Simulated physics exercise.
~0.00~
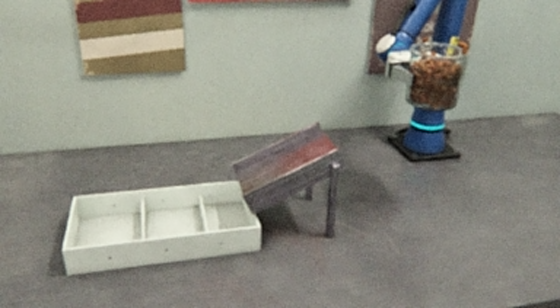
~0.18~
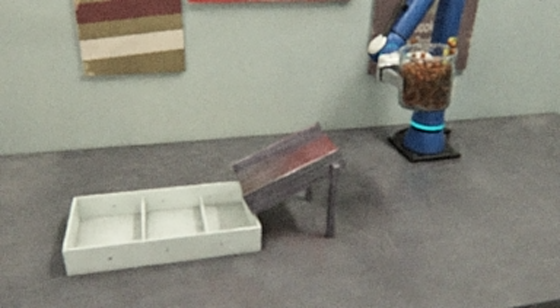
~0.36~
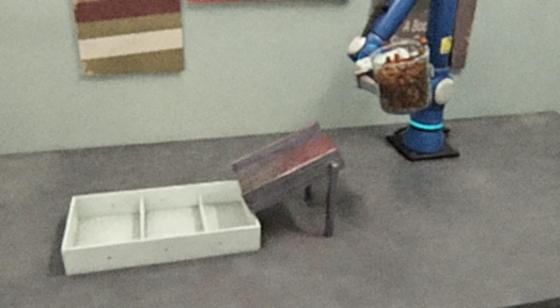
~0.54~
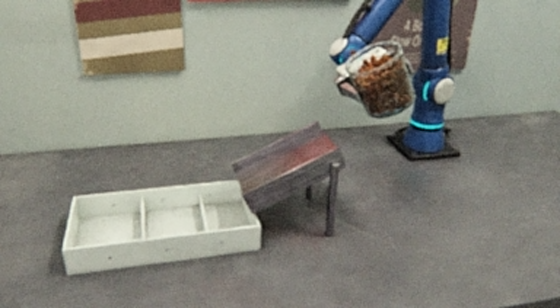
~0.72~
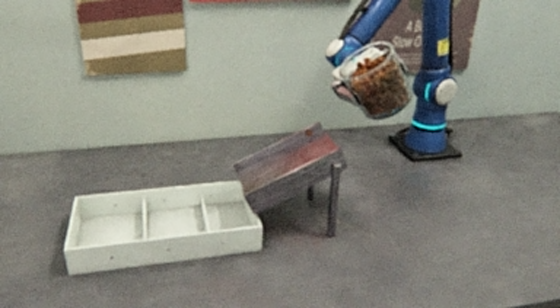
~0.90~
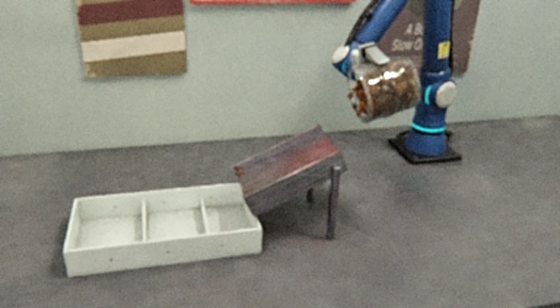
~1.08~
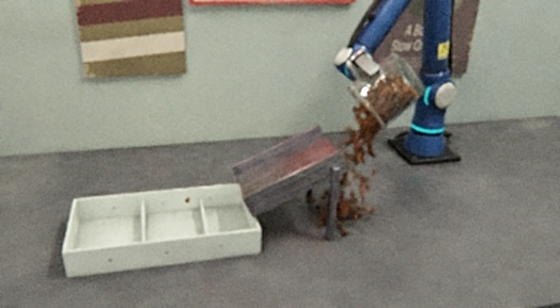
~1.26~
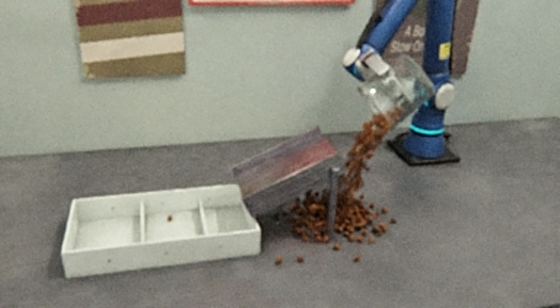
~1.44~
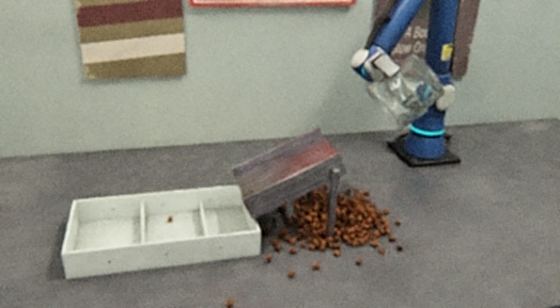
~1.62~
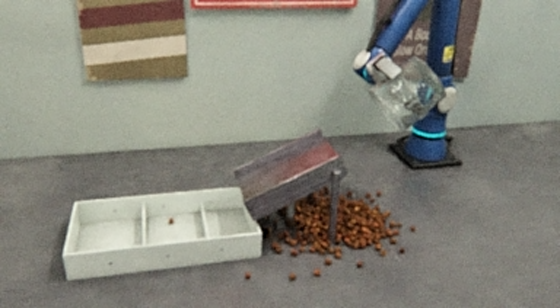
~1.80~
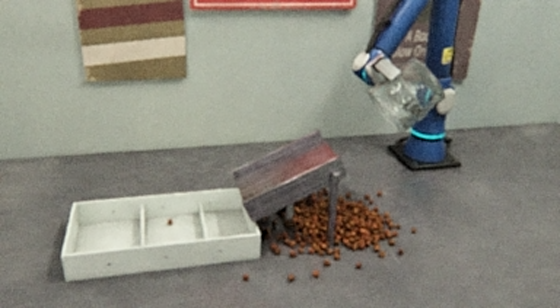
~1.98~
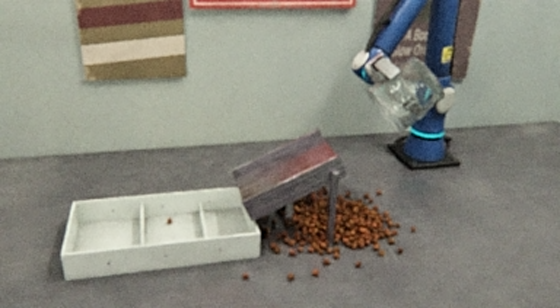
The video shows a blue robot arm moving a clear beaker of brown pellets left and tipping it over beside a sloped chute, spilling them into a heap on the grey table beneath the chute, leaving the white divided box almost empty as the arm holds the emptied beaker still.
